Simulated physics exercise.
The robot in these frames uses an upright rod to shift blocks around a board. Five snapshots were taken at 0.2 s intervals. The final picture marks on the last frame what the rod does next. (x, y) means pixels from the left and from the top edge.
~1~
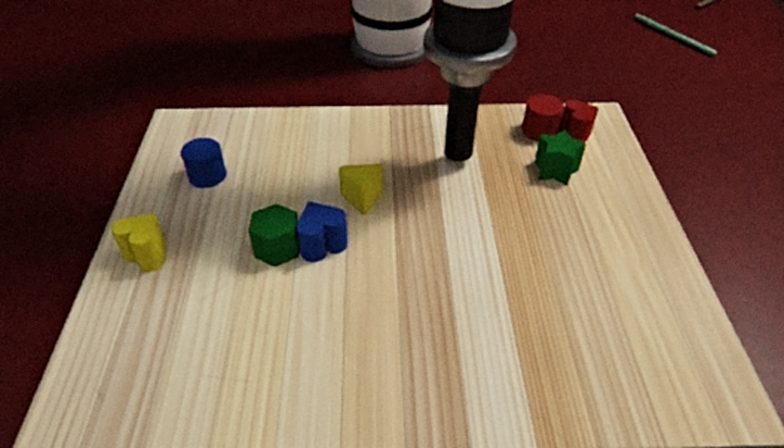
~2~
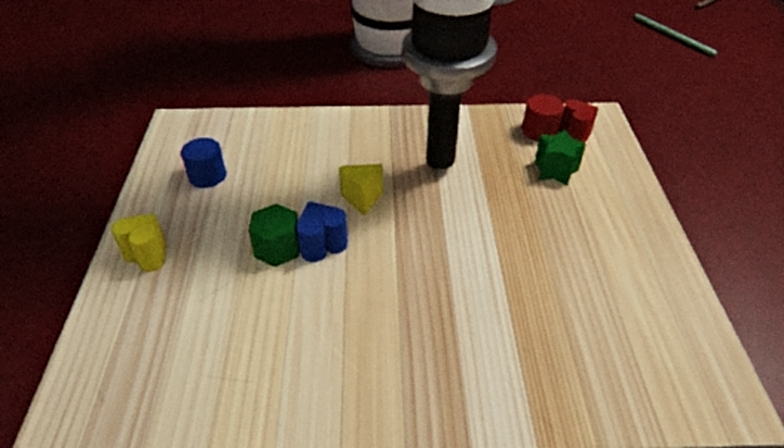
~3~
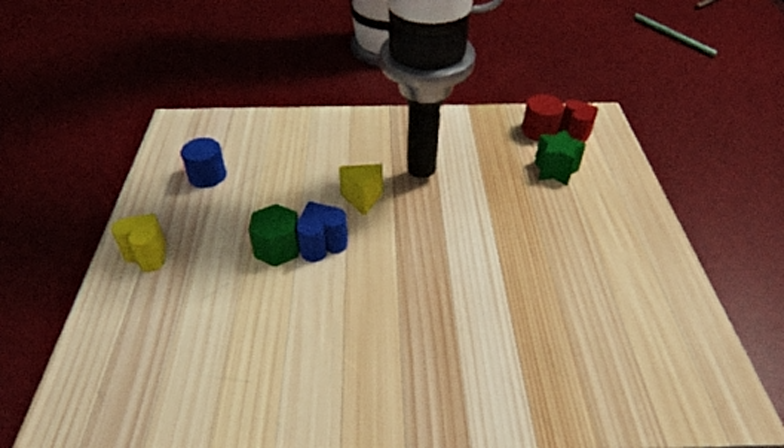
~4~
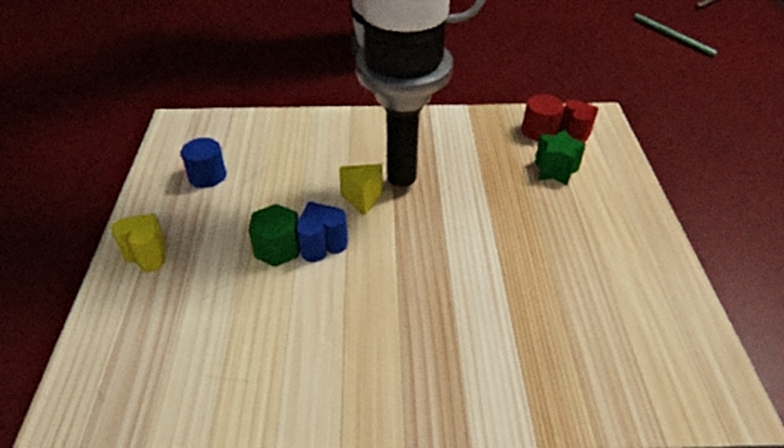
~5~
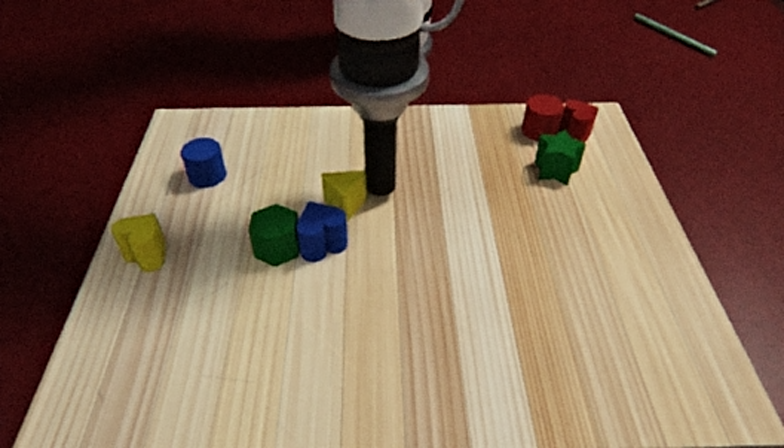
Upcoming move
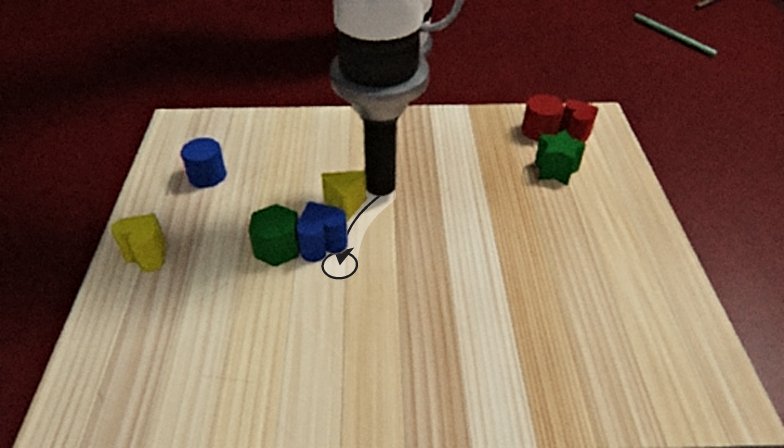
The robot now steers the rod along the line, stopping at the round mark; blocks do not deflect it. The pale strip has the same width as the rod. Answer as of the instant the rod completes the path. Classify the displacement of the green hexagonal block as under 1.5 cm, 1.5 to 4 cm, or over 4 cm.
Once the path ends, it will sit under 1.5 cm from where it is now.
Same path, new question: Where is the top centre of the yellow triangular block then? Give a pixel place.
The top centre is at (311, 192).
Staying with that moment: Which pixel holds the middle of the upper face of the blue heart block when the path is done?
Located at (300, 244).
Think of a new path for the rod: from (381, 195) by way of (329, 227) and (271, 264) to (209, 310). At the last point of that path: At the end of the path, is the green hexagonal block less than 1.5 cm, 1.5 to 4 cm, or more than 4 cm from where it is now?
Its final spot will lie more than 4 cm from the current one.
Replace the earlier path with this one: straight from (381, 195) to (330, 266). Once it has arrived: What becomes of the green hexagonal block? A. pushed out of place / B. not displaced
A: Pushed out of place.
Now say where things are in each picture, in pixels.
The first picture shows rod's lower end (458, 153); green hexagonal block (273, 220); blue heart block (320, 218); yellow triangular block (361, 172).
The second picture shows rod (440, 161); blocks still.
The third picture shows rod (422, 169); blocks still.
The fourth picture shows rod (402, 177); blocks still.
The fifth picture shows rod (381, 186); green hexagonal block (273, 220); blue heart block (320, 218); yellow triangular block (343, 179).
Drawn move, from (381, 195) over (360, 214) and (346, 238) to (340, 265).
On the path given first. One third of the way, rod (360, 205); yellow triangular block (317, 188), turned 35° clockwise.
Two thirds of the way, rod (345, 229); green hexagonal block (268, 221), turned 15° clockwise; blue heart block (311, 227); yellow triangular block (311, 192), turned 75° clockwise.
At the end, rod (339, 257); green hexagonal block (264, 222), turned 25° clockwise; blue heart block (300, 244), turned 50° clockwise; yellow triangular block (311, 192), turned 75° clockwise.
